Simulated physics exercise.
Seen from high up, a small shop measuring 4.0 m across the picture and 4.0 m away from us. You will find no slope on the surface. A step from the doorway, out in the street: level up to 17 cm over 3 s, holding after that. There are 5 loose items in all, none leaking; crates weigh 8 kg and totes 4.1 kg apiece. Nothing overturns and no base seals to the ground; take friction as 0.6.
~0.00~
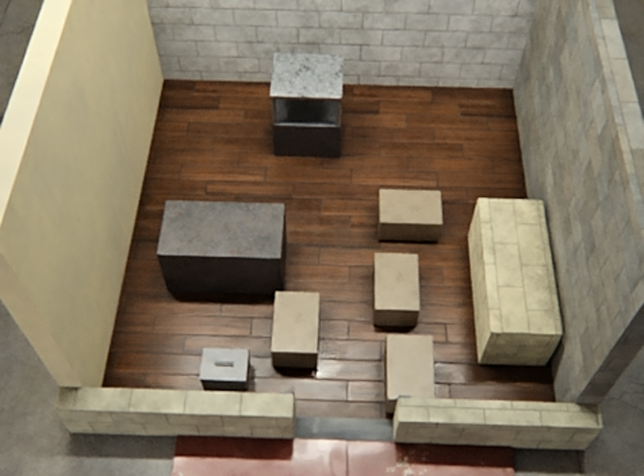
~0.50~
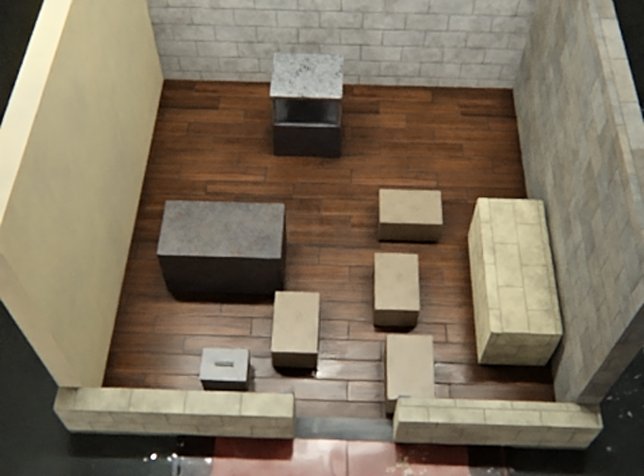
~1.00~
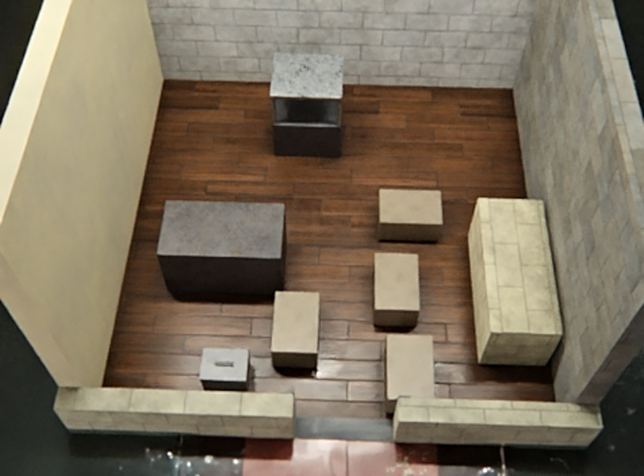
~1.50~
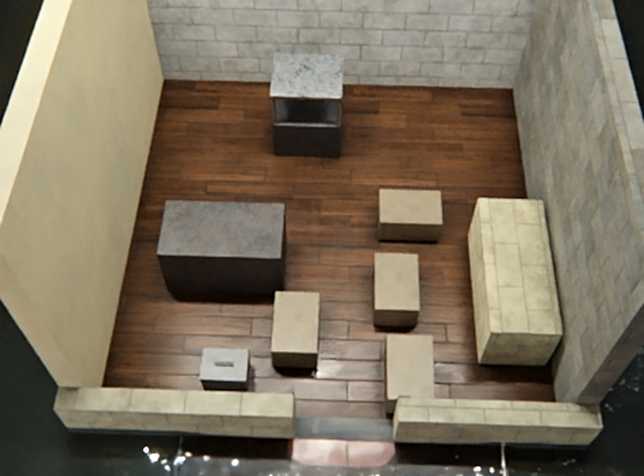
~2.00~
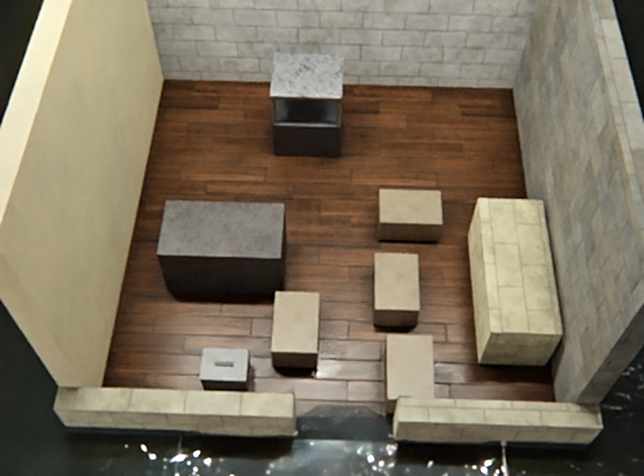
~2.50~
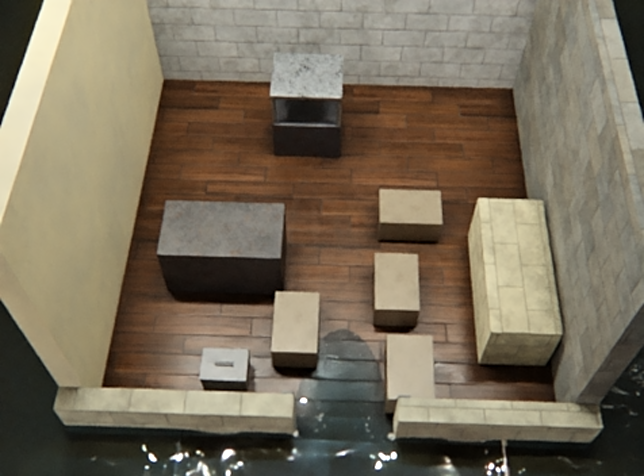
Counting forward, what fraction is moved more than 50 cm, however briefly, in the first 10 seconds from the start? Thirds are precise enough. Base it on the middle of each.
I'd put it at between one and two thirds.
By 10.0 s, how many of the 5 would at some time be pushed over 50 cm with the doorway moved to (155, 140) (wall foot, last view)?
The count would be 2.
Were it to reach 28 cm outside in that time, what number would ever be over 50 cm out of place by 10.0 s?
In that case the number is 4.
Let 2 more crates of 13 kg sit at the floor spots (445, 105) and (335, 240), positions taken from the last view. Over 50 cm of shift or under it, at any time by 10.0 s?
Order as asked: Not as far and farther.
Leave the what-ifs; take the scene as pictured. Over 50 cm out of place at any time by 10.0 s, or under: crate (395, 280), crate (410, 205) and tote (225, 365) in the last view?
Taking them in turn, the first is beyond the limit, the second beyond the limit and the third within the limit.
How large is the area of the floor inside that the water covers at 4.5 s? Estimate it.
Flooded: Near 6.0 m2.
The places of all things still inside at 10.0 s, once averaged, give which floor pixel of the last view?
Near (375, 277).
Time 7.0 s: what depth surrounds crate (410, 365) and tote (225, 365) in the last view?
I'd put it at 3 cm and 2 cm respectively.
After 3.5 s 0 of 5 are over 50 cm from their spots; 0 afloat.
After 4.5 s 0 of 5 are over 50 cm from their spots; 0 afloat.
After 7.0 s 3 of 5 are over 50 cm from their spots; 1 afloat.
After 10.0 s 3 of 5 are over 50 cm from their spots, and 3 have been at some point; 3 afloat.
